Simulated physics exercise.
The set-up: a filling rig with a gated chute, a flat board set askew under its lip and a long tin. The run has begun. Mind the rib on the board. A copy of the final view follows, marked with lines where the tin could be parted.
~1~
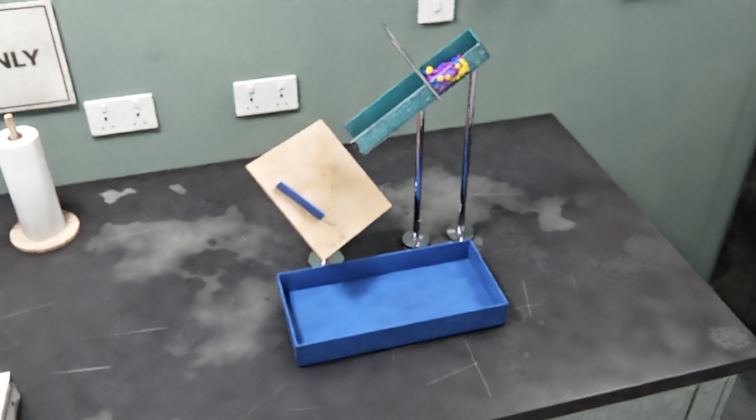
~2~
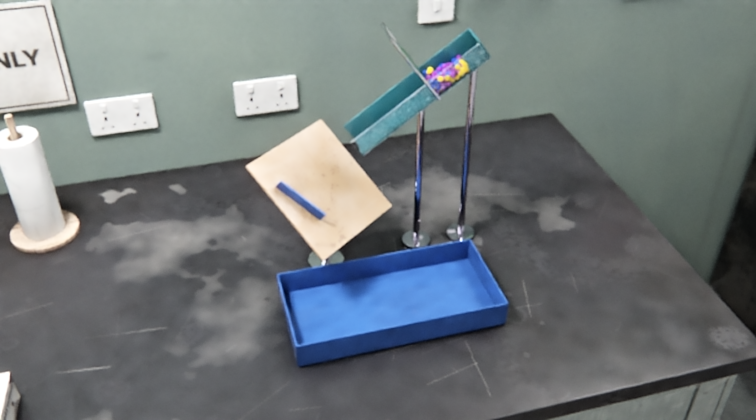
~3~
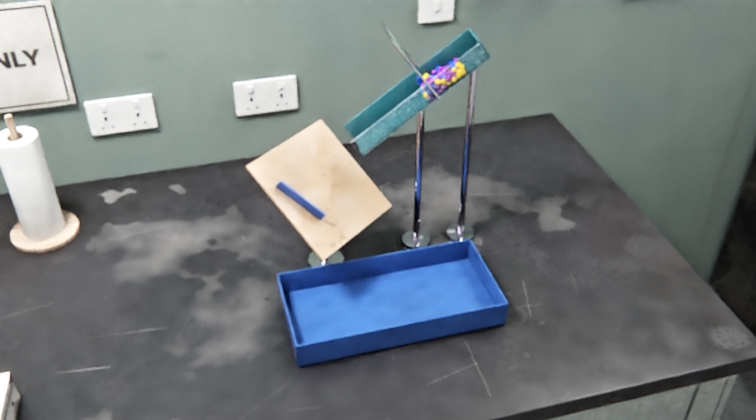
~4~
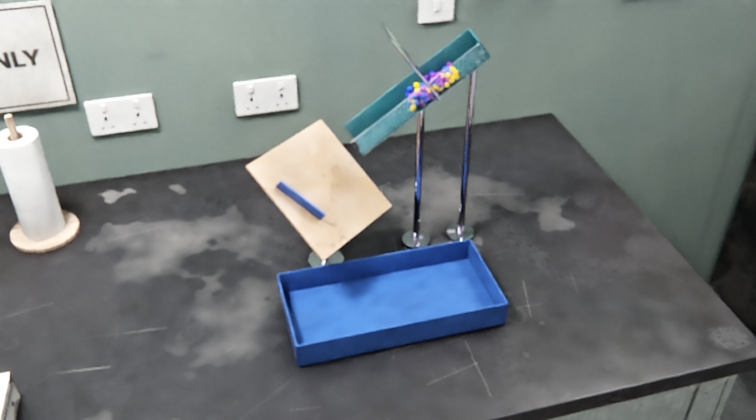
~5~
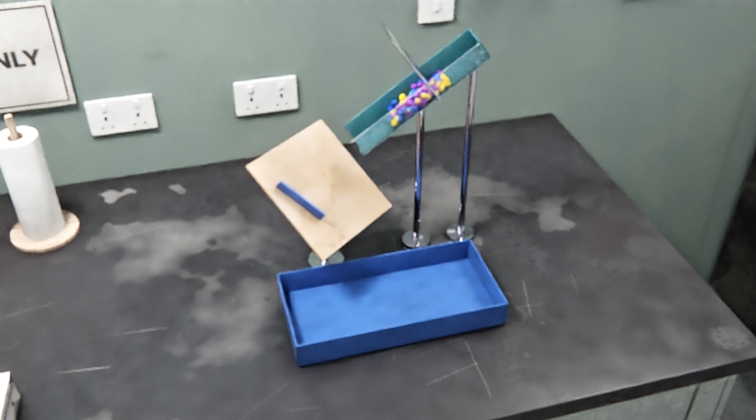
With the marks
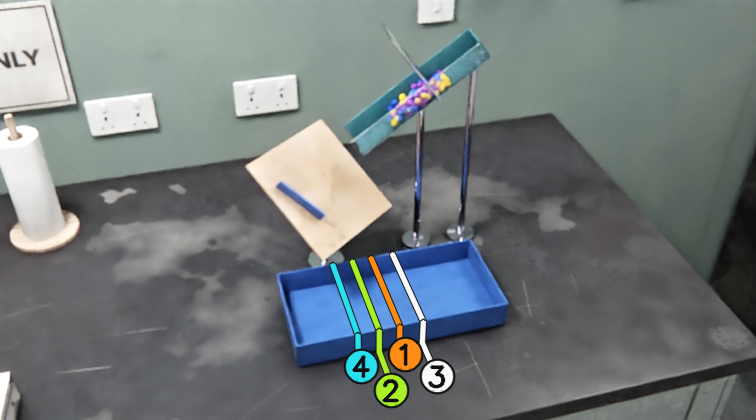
At the start, a cluster of purple and yellow beads sits near the top of a sloping teal chute, above a tilted wooden board and an empty blue tin. The beads then slide a short way down the chute, spreading into a longer, looser line, while the board and tin stay still.
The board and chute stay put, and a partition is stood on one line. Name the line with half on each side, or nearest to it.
1 beats the others.
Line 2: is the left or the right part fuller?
More lands on the right.
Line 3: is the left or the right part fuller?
The left side.
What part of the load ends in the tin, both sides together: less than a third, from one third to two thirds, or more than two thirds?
More than two thirds.
On the marked copy, line 1 crosses the front rim at (399, 325); line 2 crosses the front rim at (379, 329); line 3 crosses the front rim at (423, 321); line 4 crosses the front rim at (357, 334).
With 1, of what is caught, close to half on the left of the divider, close to half on the right.
With 2, of what is caught, a small share on the left of the divider, all but a few on the right.
With 3, of what is caught, the bulk on the left of the divider, a small share on the right.
With 4, of what is caught, only a few on the left of the divider, all but a few on the right.
